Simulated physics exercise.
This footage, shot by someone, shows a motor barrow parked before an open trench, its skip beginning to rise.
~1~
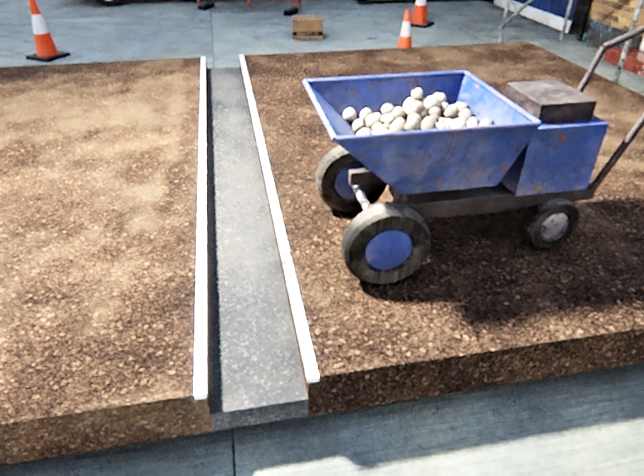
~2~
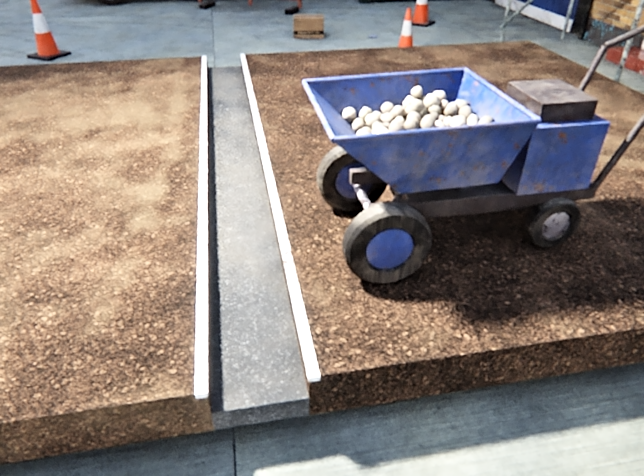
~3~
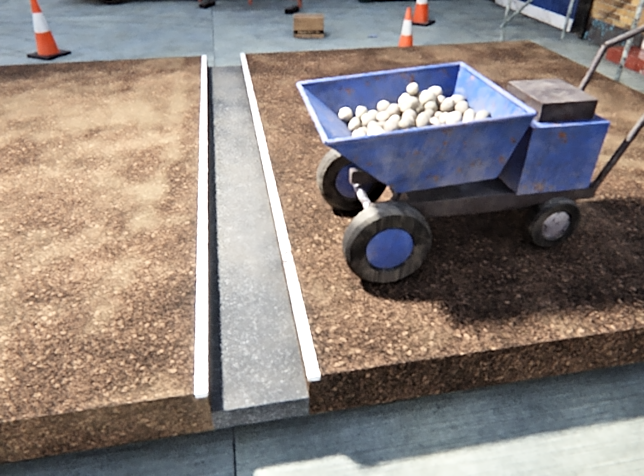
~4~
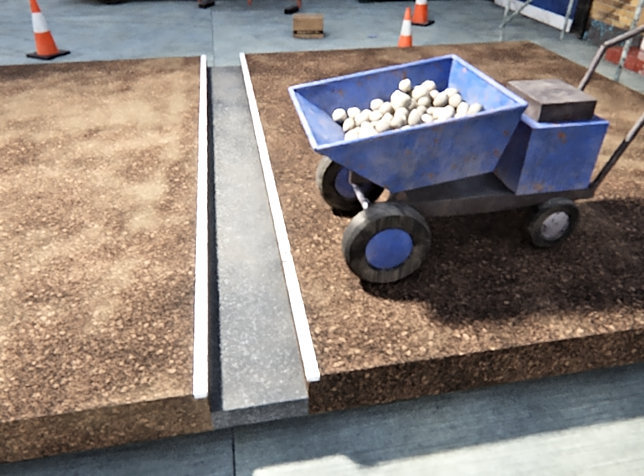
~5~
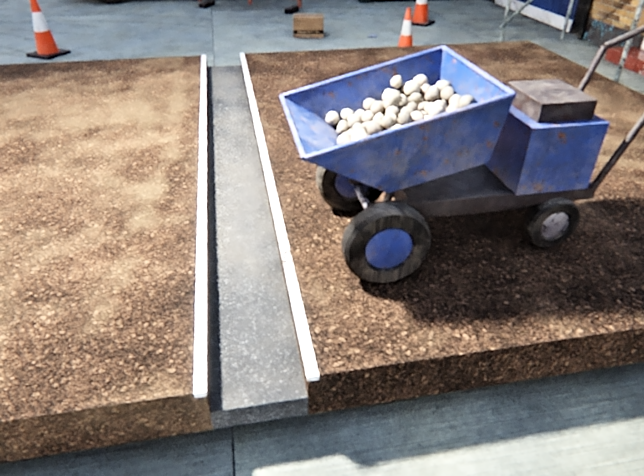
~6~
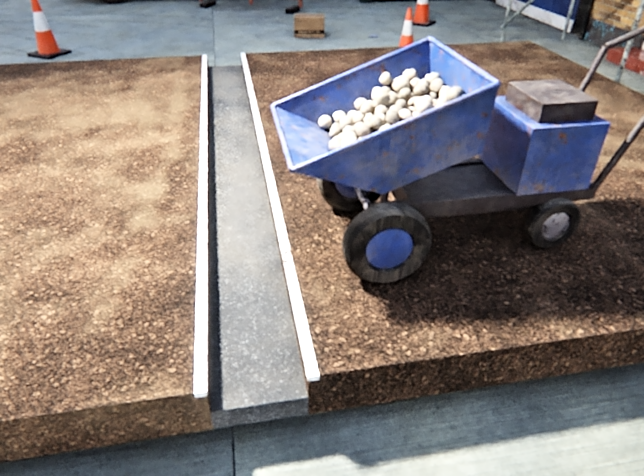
A blue skip loaded with pale pebbles tilts gradually leftward on a stationary motor barrow.
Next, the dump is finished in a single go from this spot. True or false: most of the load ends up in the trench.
True.
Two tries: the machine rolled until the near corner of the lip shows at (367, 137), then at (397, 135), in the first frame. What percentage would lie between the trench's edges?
First spot: 90 %, second spot: 80 %.
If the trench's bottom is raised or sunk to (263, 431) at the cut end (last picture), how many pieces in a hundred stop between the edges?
Estimated share: Approx. 90 %.
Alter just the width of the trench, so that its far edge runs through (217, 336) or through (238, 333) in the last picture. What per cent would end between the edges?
The share would be 50 % first and 20 % second.
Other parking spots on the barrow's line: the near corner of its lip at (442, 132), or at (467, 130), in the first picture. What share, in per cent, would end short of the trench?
You'd get 40 in a hundred the first time and 50 in a hundred the second.
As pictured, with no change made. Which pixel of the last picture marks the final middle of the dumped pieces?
Around (226, 257), give or take.
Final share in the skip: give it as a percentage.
Result: Close to 20 per cent.
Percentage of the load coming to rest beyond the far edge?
My estimate is close to 15 in a hundred.
Shortly afterwards, skip tipped steeply; the whole lot in the skip.
Next, skip tipped right over; near two thirds in the skip; near a third in or heaped over the trench; only a few beyond it.
Some moments later, skip tipped right over; near a quarter in the skip; near two thirds in or heaped over the trench; near a quarter beyond it.
In the end, skip tipped right over; near a quarter in the skip; near two thirds in or heaped over the trench; near a quarter beyond it.
